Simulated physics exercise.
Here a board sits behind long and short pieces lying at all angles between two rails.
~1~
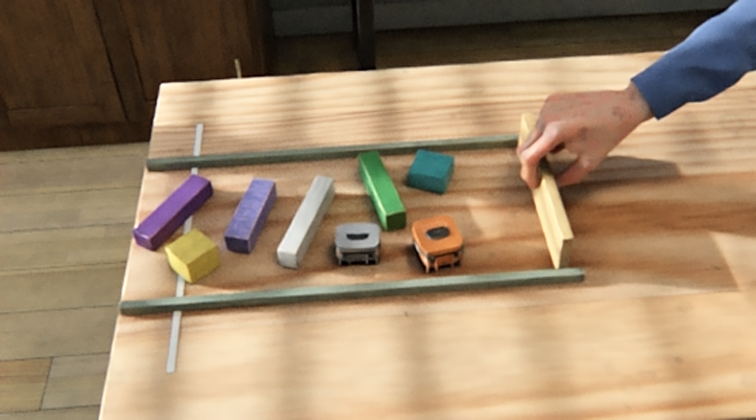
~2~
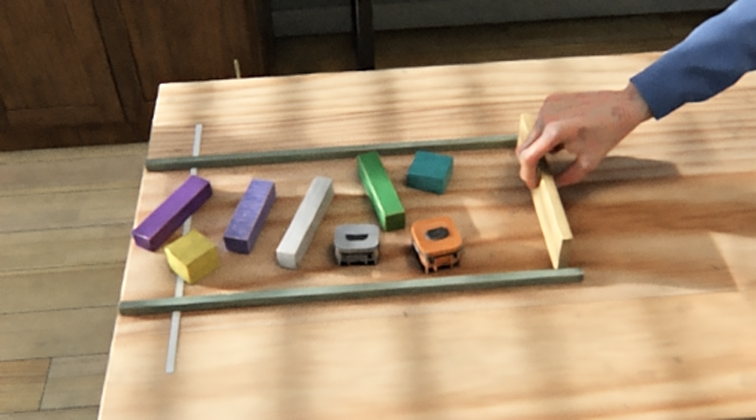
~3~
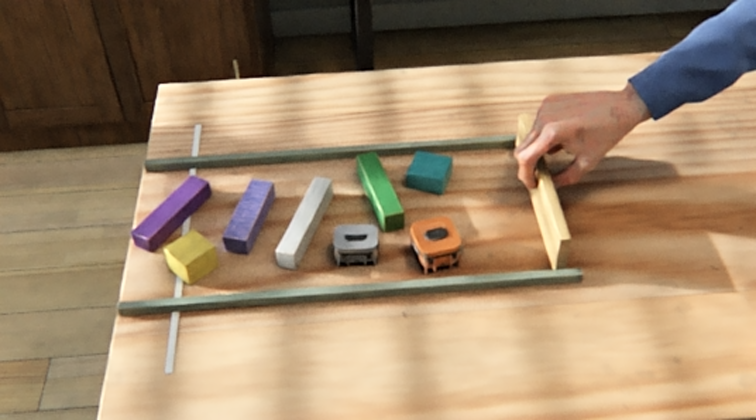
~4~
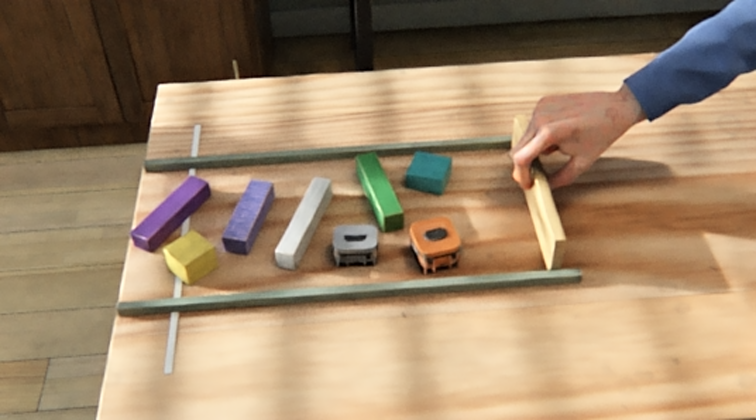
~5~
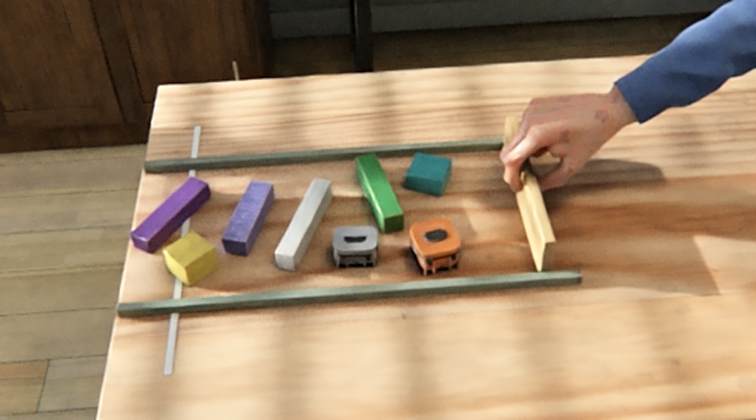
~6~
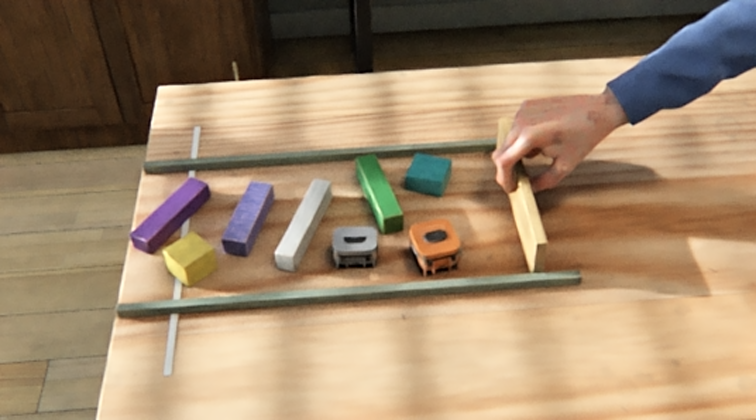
A hand slid an upright wooden board a short way left between two rails on a table, while the colourful bars, blocks and two small cases in front of it stayed put.
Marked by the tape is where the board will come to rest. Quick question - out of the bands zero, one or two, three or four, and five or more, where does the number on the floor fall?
The band is five or more.
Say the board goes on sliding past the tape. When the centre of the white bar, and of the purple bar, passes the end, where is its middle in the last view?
For the white bar, about (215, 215); for the purple bar, about (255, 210).
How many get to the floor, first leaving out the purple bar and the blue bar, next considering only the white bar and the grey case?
The counts would be 3 and 3.
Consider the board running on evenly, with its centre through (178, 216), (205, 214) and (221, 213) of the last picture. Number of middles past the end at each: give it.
Per position: 6 / 4 / 3.
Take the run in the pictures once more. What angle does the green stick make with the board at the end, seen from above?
Around 5 degrees.
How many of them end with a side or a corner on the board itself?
2 in contact.
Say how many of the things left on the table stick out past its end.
Count of overhanging things: 1.
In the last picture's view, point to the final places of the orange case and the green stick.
The orange case finishes at (157, 265); the green stick finishes at (135, 212).
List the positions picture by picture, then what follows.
The first picture shows purple bar (174, 212); yellow block (193, 256); blue bar (252, 215); board (544, 188); tape (187, 230).
The second picture shows yellow block (193, 257); board (543, 188).
The third picture shows blue bar (250, 216); orange case (436, 245).
The fourth picture shows purple bar (172, 213); turquoise block (429, 173).
The fifth picture shows yellow block (191, 259); grey case (356, 248).
The sixth picture shows purple bar (172, 215); yellow block (191, 259); blue bar (249, 218); board (520, 192); tape (185, 233).
Early on, none off yet; purple bar at rest near (172, 215); yellow block at rest near (191, 259); blue bar at rest near (249, 218).
A while later, none off yet; purple bar moving near (161, 213); yellow block travelled about its own width near (162, 261); blue bar travelled about its own width near (189, 216).
Finally, the number that fall off is five or more; lost, grey case, white bar, blue bar, yellow block and purple bar.
